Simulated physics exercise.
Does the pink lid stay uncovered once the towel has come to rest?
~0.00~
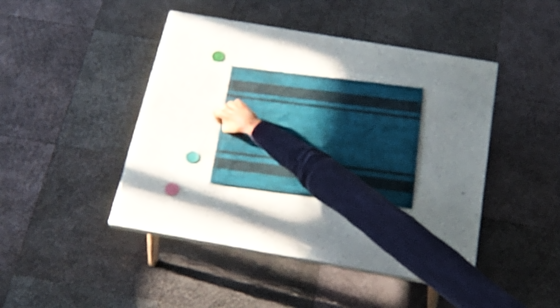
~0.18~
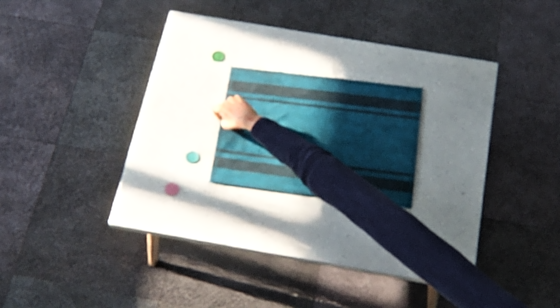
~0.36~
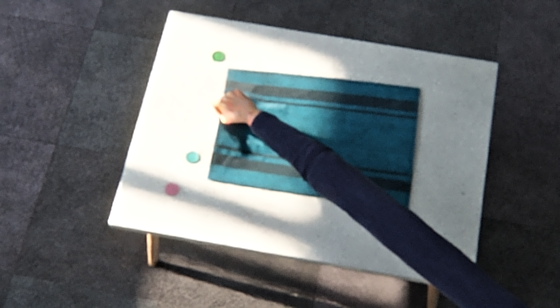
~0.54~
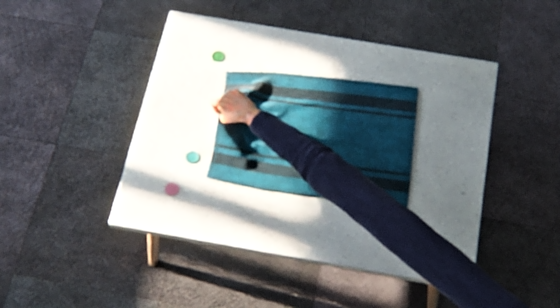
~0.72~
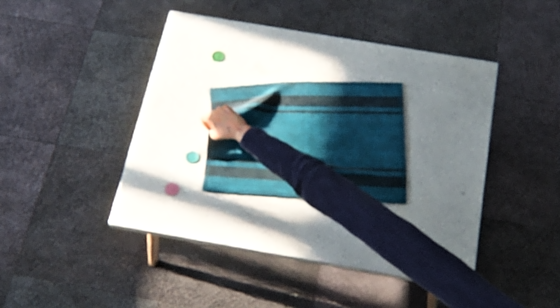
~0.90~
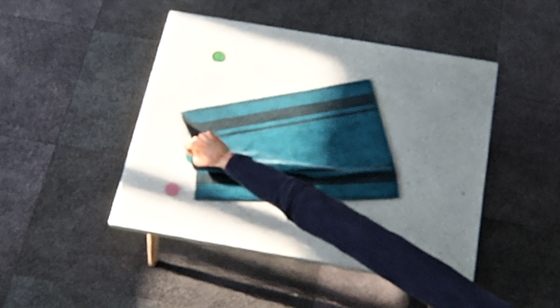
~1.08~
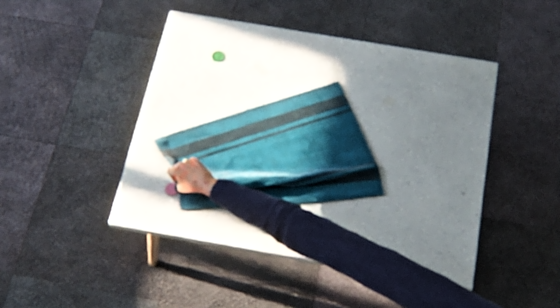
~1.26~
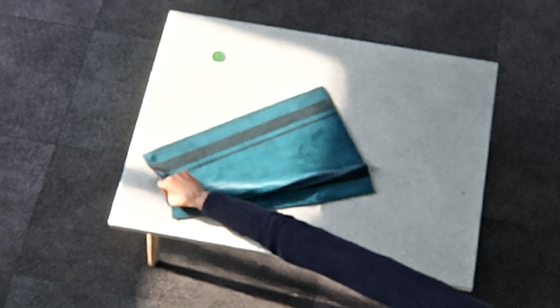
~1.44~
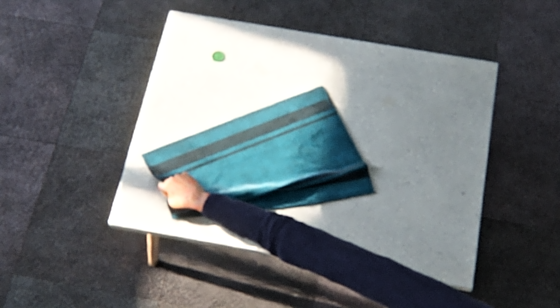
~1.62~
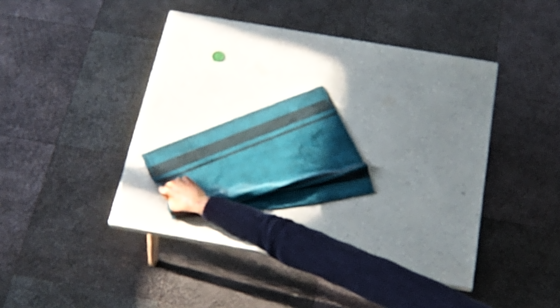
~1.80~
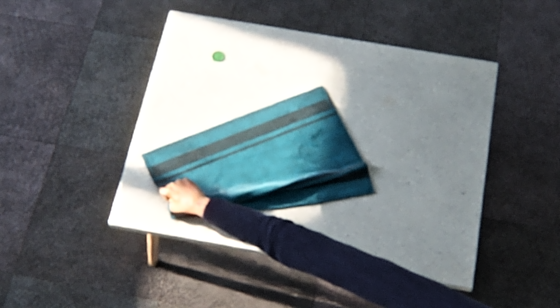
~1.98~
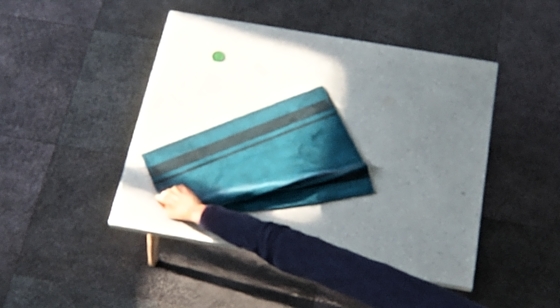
No, the towel is drawn over the pink lid and hides it, along with the teal lid. Only the green cap is left in the open.
At first, a teal tea towel with dark stripes lies flat on a pale table, with a green cap, a teal lid and a pink lid near its left side. A hand in a dark sleeve pinches the towel's left edge and lifts it a little, so the cloth bends into folds. The hand then pulls it down and to the left, and the towel turns at a slant as it slides over the teal lid and then the pink one. Finally the hand sets the edge down near the table's lower left corner, leaving the cloth mostly flat and only the green cap showing.
